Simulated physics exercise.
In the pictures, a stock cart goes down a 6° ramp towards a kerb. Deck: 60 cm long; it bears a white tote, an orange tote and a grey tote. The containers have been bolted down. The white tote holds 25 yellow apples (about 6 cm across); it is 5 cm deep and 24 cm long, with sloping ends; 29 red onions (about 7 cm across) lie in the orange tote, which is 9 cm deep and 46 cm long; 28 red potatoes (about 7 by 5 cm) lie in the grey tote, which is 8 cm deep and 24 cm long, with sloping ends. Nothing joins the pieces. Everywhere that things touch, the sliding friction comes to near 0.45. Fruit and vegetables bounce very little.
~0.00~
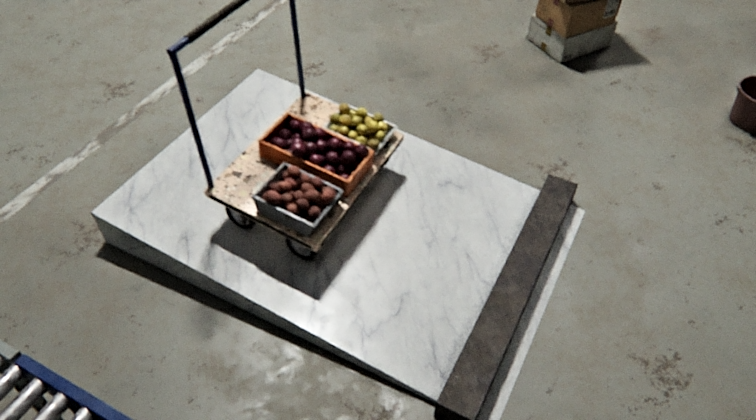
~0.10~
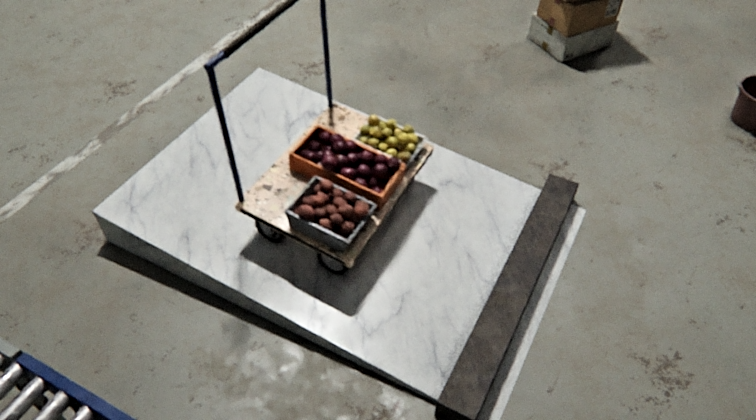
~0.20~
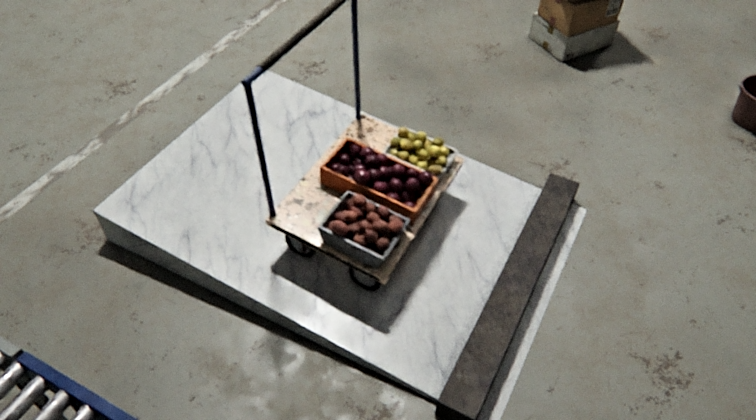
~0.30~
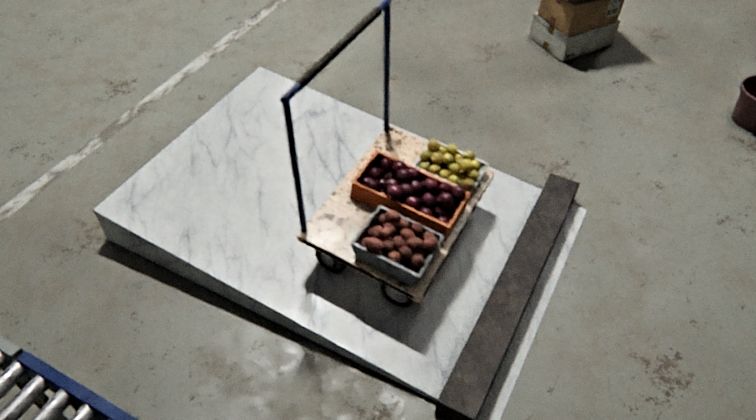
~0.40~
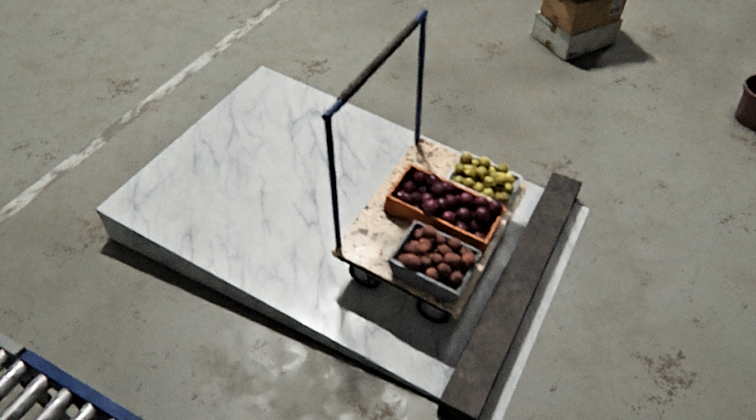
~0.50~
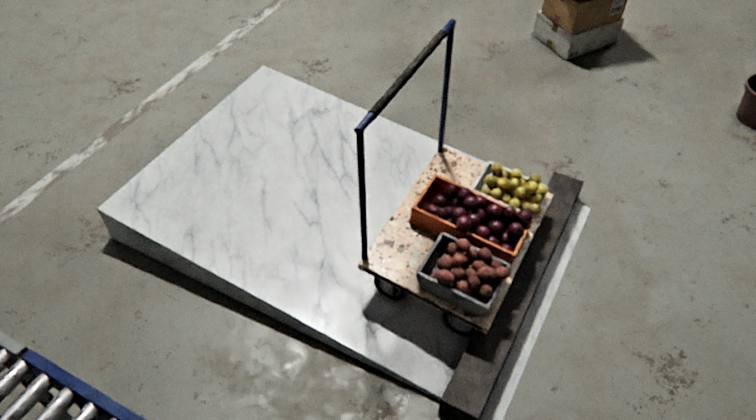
A cart carrying three crates of produce rolls down a marble-patterned ramp to the dark kerb.
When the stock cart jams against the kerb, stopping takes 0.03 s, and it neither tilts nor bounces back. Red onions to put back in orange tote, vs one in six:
Fewer.
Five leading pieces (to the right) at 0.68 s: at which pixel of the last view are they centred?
Centre: Approx. (551, 254) px.
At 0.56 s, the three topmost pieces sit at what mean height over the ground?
About 44 cm up, on average.
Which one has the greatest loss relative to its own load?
The white tote.
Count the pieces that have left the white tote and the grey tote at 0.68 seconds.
Estimated count: White tote around 6, grey tote around 4.
After 0.56 s, the white tote is down by 3 of 25, the orange tote is down by 1 of 29 and the grey tote is down by 1 of 28.
After 0.68 s, the white tote is down by 6 of 25, the orange tote is down by 2 of 29 and the grey tote is down by 4 of 28.
After 0.91 s, the white tote is down by 7 of 25, the orange tote is down by 2 of 29 and the grey tote is down by 4 of 28.
When it is over (at 1.41 s), the white tote is down by 8 of 25, the orange tote is down by 2 of 29 and the grey tote is down by 4 of 28. Asked share, 2 of 29, 7 per cent.
